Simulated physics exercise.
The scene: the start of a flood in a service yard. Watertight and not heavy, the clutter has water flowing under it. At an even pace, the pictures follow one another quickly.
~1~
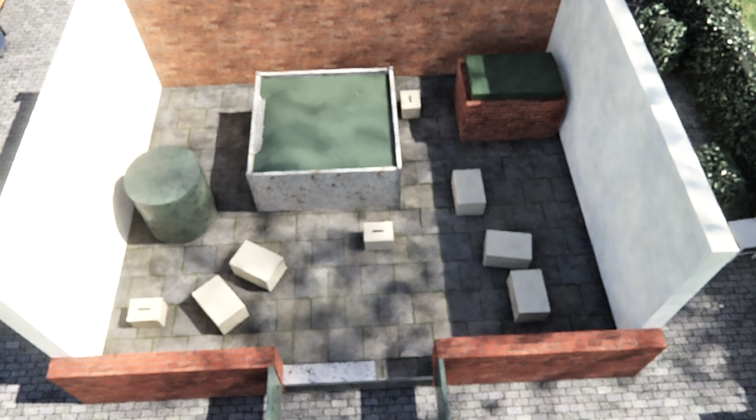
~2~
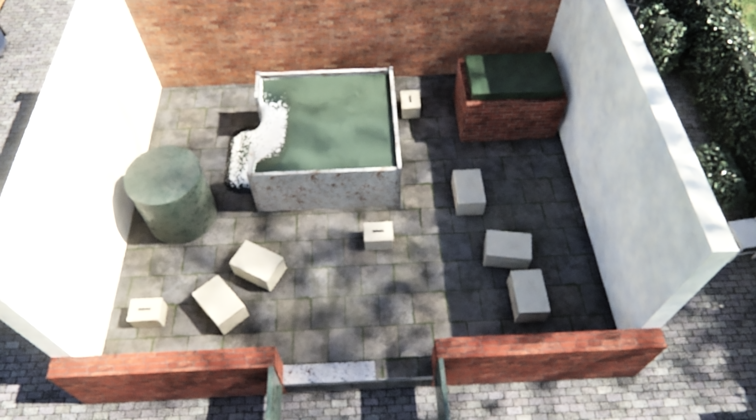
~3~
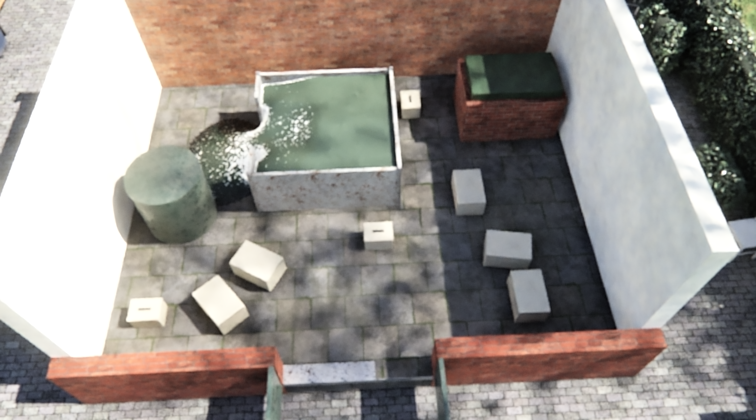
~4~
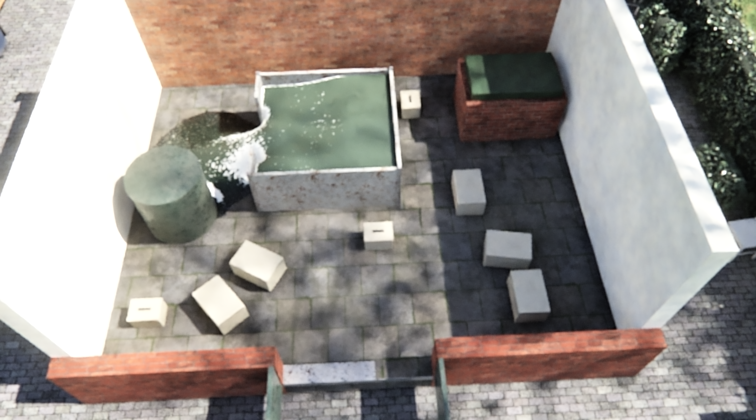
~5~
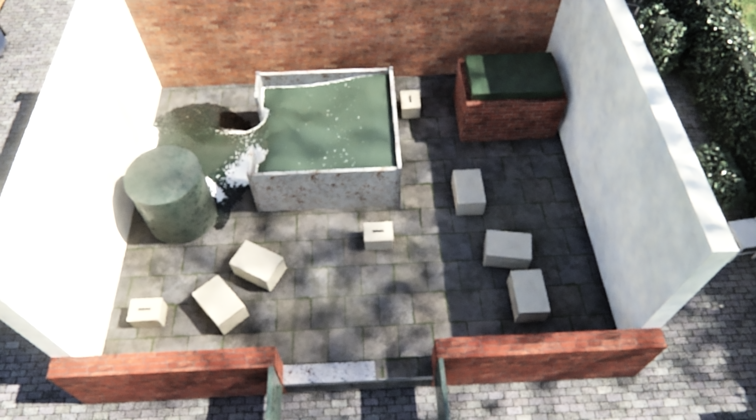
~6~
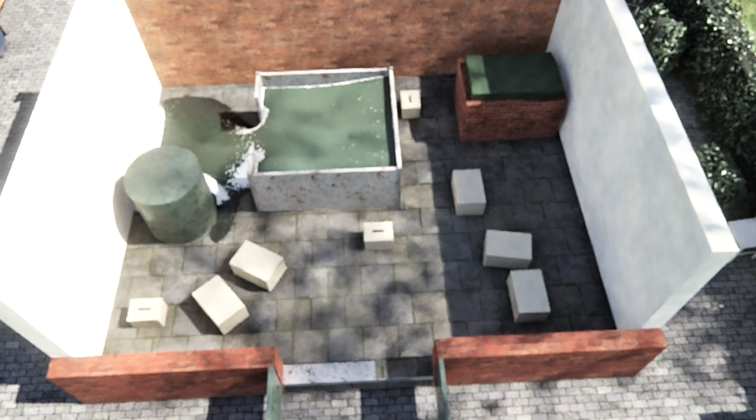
Green water fills a large pale-walled tank in a paved yard enclosed by brick and white walls, seen from high above by a still camera. A round green drum stands at left, a brick planter-like box with a dark green top at upper right, and small cream blocks lie scattered around. White, foaming water bursts through the tank's left side, spreads behind and beside the drum, while the blocks stay put.
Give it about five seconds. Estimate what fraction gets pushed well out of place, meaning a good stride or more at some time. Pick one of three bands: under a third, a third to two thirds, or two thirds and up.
Under a third.
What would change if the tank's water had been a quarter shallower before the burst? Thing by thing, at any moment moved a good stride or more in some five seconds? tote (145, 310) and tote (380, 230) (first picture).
Order as asked - carried at least that far, never got there.
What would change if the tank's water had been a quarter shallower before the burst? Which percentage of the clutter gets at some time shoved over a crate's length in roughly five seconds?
Share displaced: Approx. 10 percent.
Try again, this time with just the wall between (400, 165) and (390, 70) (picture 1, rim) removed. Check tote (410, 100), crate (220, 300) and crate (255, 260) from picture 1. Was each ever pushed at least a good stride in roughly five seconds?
First covers that distance, second covers that distance, third stays short of it.
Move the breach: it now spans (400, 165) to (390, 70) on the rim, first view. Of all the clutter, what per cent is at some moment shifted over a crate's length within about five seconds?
About 60 %.
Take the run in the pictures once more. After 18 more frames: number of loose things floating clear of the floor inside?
Tally: 0.
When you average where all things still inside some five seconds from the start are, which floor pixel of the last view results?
I'd say roughly (397, 245).
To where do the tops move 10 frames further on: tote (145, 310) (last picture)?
Estimated position: Roughly (148, 349).
A moment on, 0 of 8 are well off their spots; 0 afloat.
Next, 1 of 8 are well off their spots; 0 afloat.
Later, 1 of 8 are well off their spots; 0 afloat.
In the end, 1 of 8 are well off their spots, and 1 have been at some point; 0 afloat.
